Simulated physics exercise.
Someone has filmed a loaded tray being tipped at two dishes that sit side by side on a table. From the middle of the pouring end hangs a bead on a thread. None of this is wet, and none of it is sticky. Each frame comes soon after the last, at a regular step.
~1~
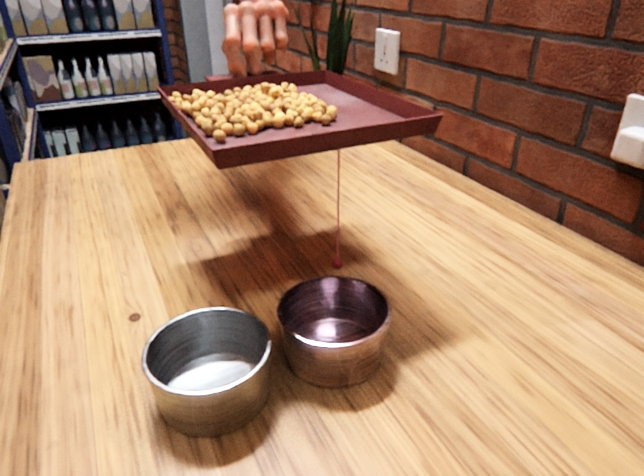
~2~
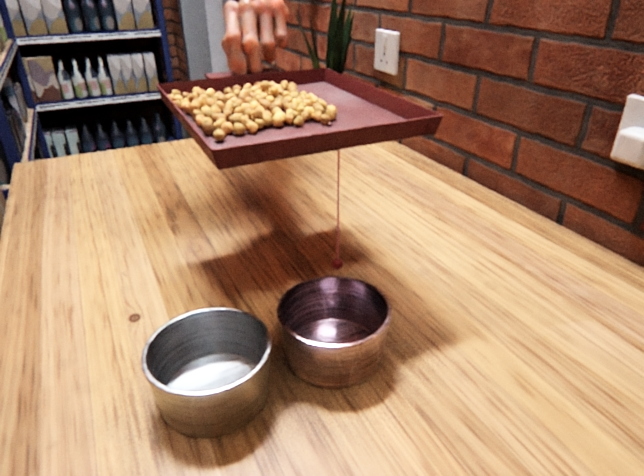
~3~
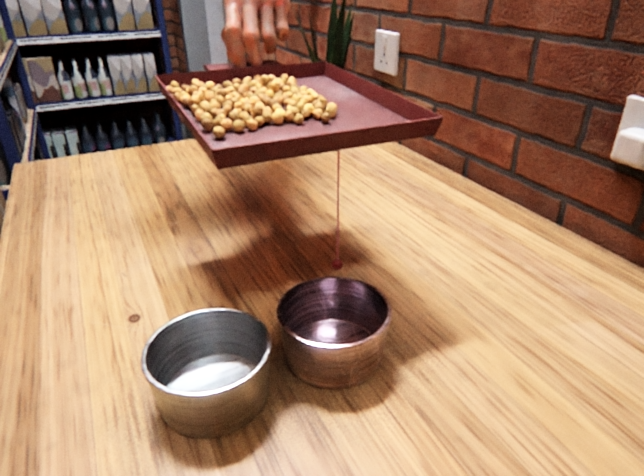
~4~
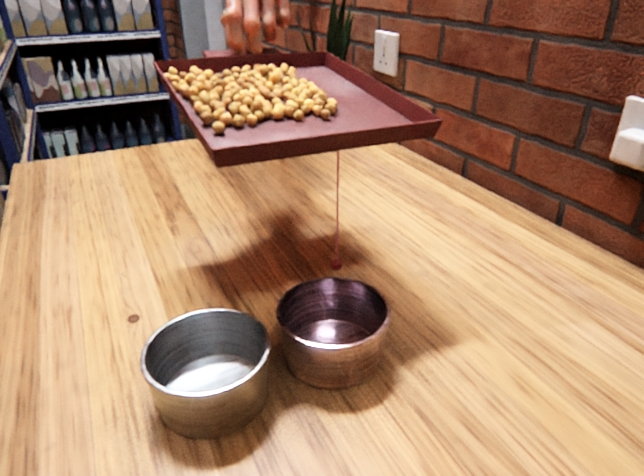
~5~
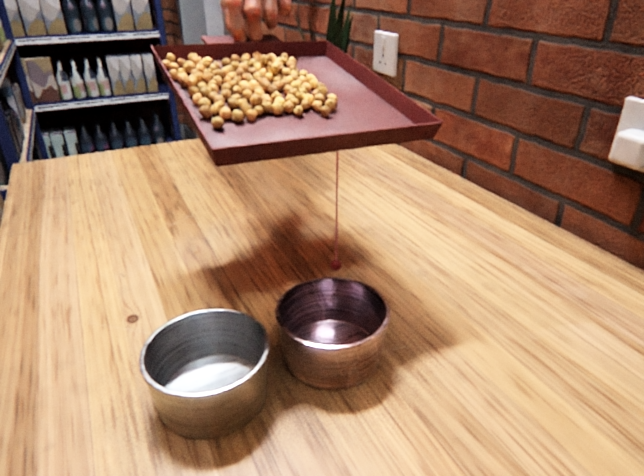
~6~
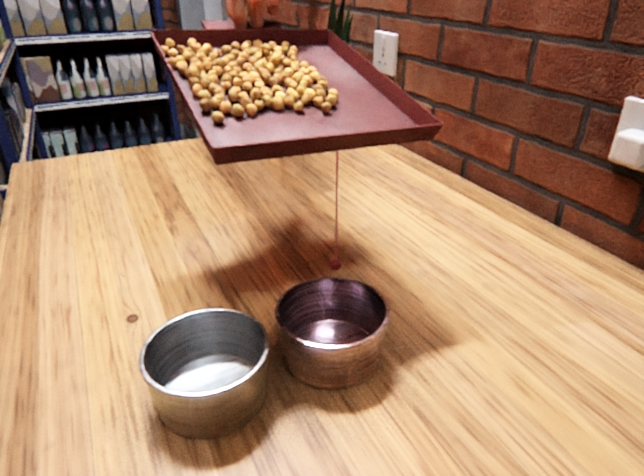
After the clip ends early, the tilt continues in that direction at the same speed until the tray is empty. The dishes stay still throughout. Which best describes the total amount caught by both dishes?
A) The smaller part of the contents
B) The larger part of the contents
A, the smaller part of the contents.
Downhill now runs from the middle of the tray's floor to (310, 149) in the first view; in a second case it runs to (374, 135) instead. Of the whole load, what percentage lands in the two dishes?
First case about 70 percent; second case about 10 percent.
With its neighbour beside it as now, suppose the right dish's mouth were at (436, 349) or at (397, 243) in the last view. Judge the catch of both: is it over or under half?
In the first position shy of half, in the second shy of half.
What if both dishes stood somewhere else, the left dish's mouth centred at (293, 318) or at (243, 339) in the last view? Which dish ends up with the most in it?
Try 1: The rightmost dish; try 2: The rightmost dish.
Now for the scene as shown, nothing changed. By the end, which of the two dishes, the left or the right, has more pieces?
Winner, as observed: The right-positioned one.
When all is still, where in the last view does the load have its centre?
At about (387, 346), give or take.
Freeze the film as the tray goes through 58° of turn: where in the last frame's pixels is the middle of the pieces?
The middle of the load sits near (339, 114).
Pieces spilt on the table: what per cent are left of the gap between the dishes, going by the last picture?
It comes out at roughly 0 percent.
Soon, tray tipped steeply; nearly all on the tray; a stray few in the air.
A while on, tray tipped right over; nearly all on the tray; a stray few in the right dish; a stray few outside both; a stray few in the air.
Towards the end, tray tipped past a quarter turn; about a third in the right dish; about two thirds outside both.
Finally, tray tipped past a quarter turn; none in the left dish; about a third in the right dish; about two thirds outside both.
